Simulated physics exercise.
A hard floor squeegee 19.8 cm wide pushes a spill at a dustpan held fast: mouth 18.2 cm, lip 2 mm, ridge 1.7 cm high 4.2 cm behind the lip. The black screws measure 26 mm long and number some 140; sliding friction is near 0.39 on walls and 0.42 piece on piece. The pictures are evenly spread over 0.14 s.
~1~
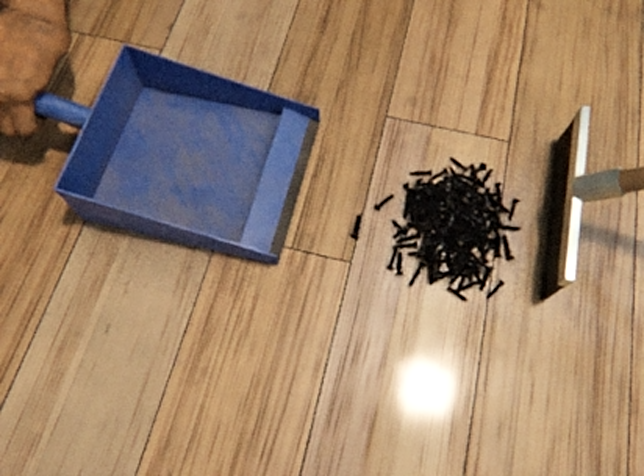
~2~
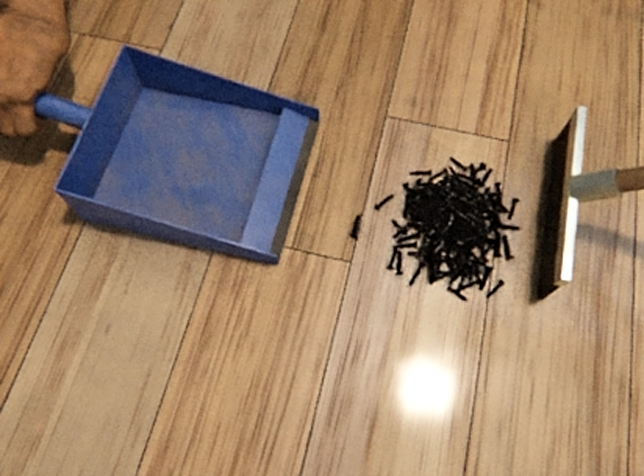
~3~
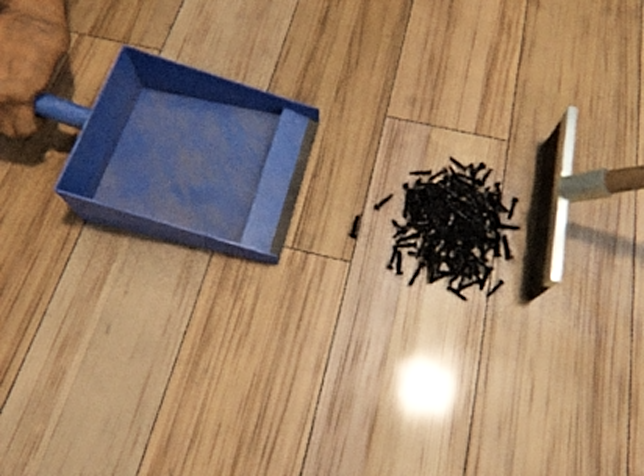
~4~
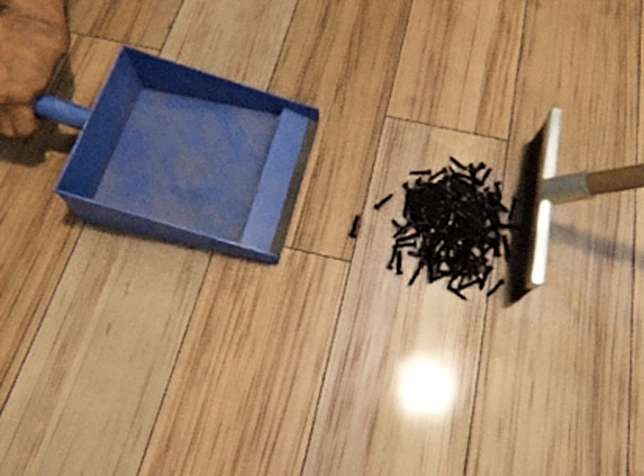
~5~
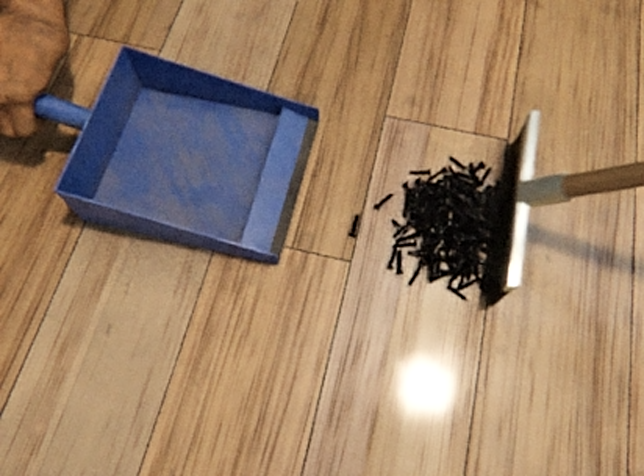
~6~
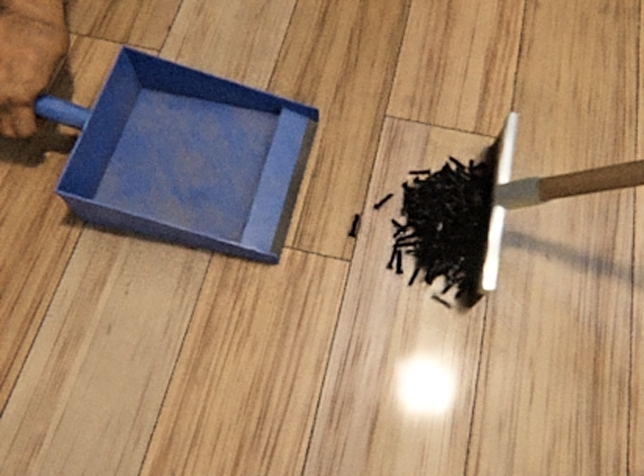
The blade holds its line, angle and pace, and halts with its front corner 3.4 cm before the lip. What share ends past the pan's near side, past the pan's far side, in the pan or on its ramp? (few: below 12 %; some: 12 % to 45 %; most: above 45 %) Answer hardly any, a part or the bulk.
Past the pan's near side: A part; past the pan's far side: Hardly any; in the pan or on its ramp: A part.
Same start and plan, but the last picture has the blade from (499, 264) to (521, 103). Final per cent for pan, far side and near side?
Pan 30, far 5, near 5.
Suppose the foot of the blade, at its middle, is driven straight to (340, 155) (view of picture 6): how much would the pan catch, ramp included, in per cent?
Some 30 per cent.
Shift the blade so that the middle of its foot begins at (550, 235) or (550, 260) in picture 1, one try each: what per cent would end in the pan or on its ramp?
Some 25 and 20 per cent.
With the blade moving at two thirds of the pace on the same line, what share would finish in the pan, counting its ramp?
Then about 20 per cent.
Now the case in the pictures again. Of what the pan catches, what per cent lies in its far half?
Some 30 per cent.
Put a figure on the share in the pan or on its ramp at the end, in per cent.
Roughly 25 per cent.
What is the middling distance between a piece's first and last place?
Roughly 18 cm.
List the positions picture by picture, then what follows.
In the first frame, blade from (565, 280) to (581, 116), moved 0.0 cm, 0 of the pieces shifted so far; middle of the pieces at (449, 219); pan at (189, 165).
In the second frame, blade from (561, 280) to (577, 116), moved 0.3 cm, 0 of the pieces shifted so far; middle of the pieces at (449, 219).
In the third frame, blade from (551, 281) to (568, 116), moved 1.3 cm, 0 of the pieces shifted so far; middle of the pieces at (448, 218).
In the fourth frame, blade from (533, 283) to (552, 118), moved 3.0 cm, 0 of the pieces shifted so far; middle of the pieces at (448, 218).
In the fifth frame, blade from (510, 286) to (531, 120), moved 5.3 cm, 22 of the pieces shifted so far; middle of the pieces at (447, 217).
In the sixth frame, blade from (485, 289) to (509, 122), moved 7.6 cm, 88 of the pieces shifted so far; middle of the pieces at (442, 214); pan at (189, 165).
Then, 0.12 s after the last picture, middle of the blade 11 cm from the lip; 0 % over the lip, far side 0 %, near side 5 %.
Then, 0.20 s after the last picture, middle of the blade 5 cm from the lip; 5 % over the lip, far side 0 %, near side 20 %.
Then, 0.42 s after the last picture, middle of the blade 4 cm from the lip; 25 % over the lip, far side 0 %, near side 20 %.
In the end, near side 20 %, far side 0 %, pan 25 %, in front of the lip or behind the blade 50 %.
